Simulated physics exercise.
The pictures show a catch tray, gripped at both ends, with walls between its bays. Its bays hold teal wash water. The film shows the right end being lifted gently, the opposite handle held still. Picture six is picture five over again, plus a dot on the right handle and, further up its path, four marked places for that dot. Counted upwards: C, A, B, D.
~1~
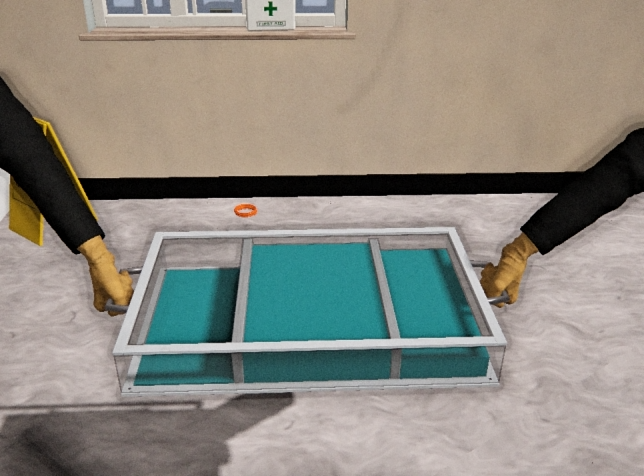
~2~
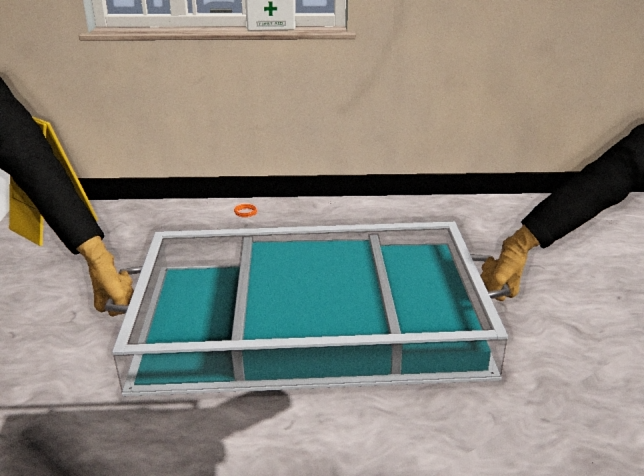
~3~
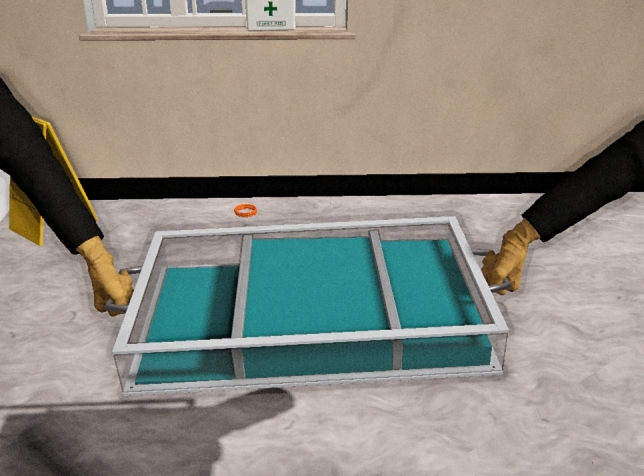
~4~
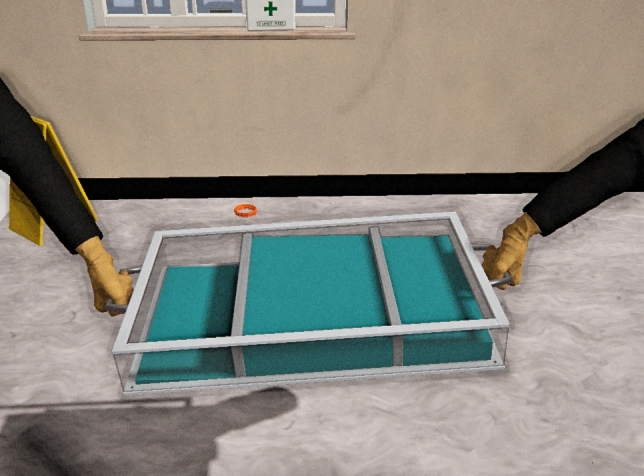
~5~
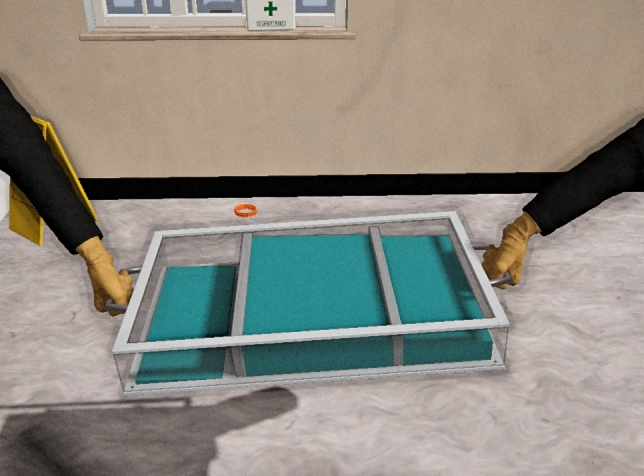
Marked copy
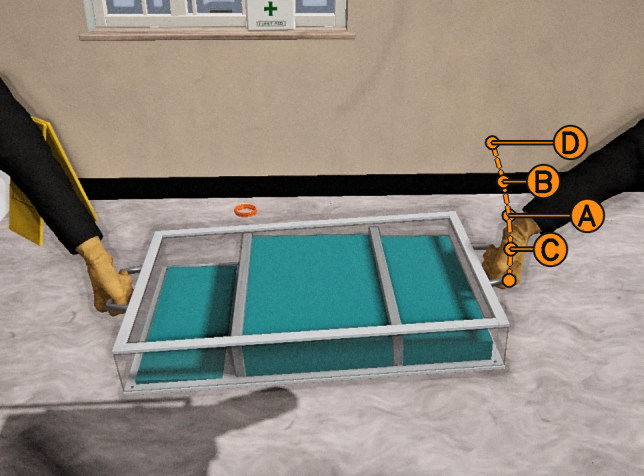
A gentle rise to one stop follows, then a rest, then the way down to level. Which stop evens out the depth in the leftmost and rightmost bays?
The answer is mark B.
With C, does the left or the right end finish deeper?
The right end bay.
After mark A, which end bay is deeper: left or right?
The right one.
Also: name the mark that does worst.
Here it is mark C.
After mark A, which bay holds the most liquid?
The middle bay.
On the marked copy, A at (509, 215); B at (503, 181); C at (510, 249); D at (492, 142).
With A, the right end bay stands much deeper than the other; nothing spills.
With B, the two end bays stand about equally deep; nothing spills.
With C, the right end bay stands much deeper than the other; nothing spills.
With D, the left end bay stands much deeper than the other; about 9 % goes over the rim.
